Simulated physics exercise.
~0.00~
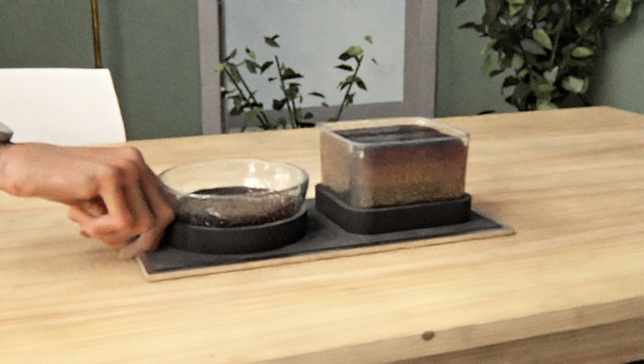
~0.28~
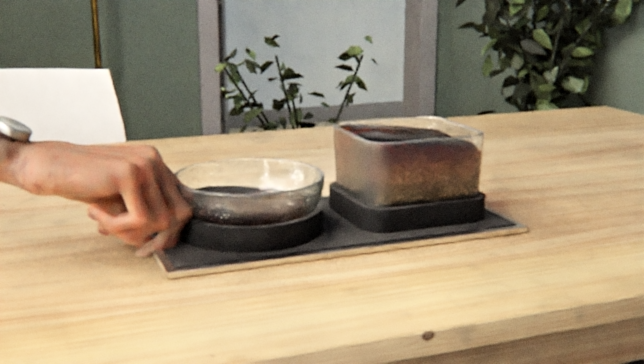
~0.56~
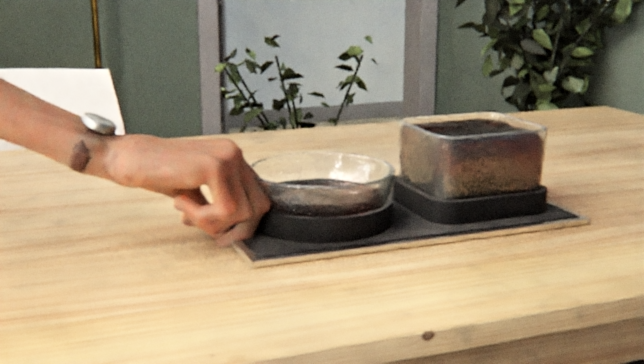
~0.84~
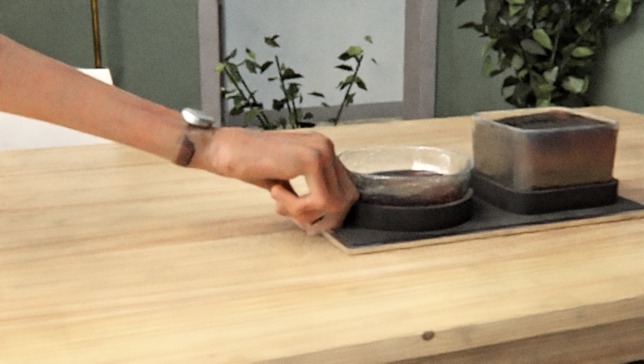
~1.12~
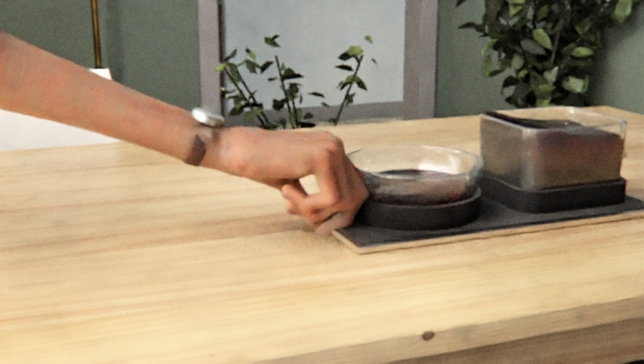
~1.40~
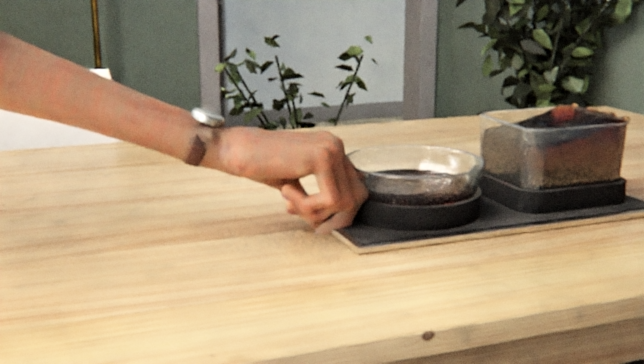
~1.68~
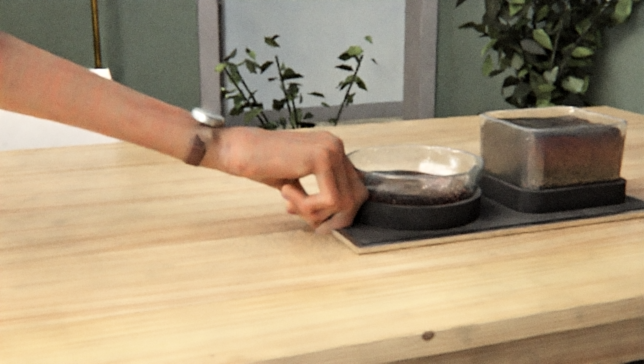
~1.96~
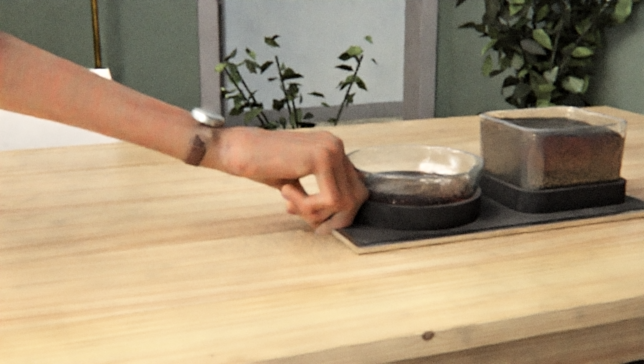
At first, a hand grips the left end of a dark tray on a wooden table, where a round glass bowl and a taller oblong tub of dark tea sit in snug holders. The hand pushes the tray to the right, and the tea in the tub tilts up toward the left. The arm stretches farther across the table as both containers ride along upright. Then the tray slows and stops, while the tea heaves unevenly in the tub and some slops out. Finally, the tea settles nearly level, with the hand still holding the motionless tray.
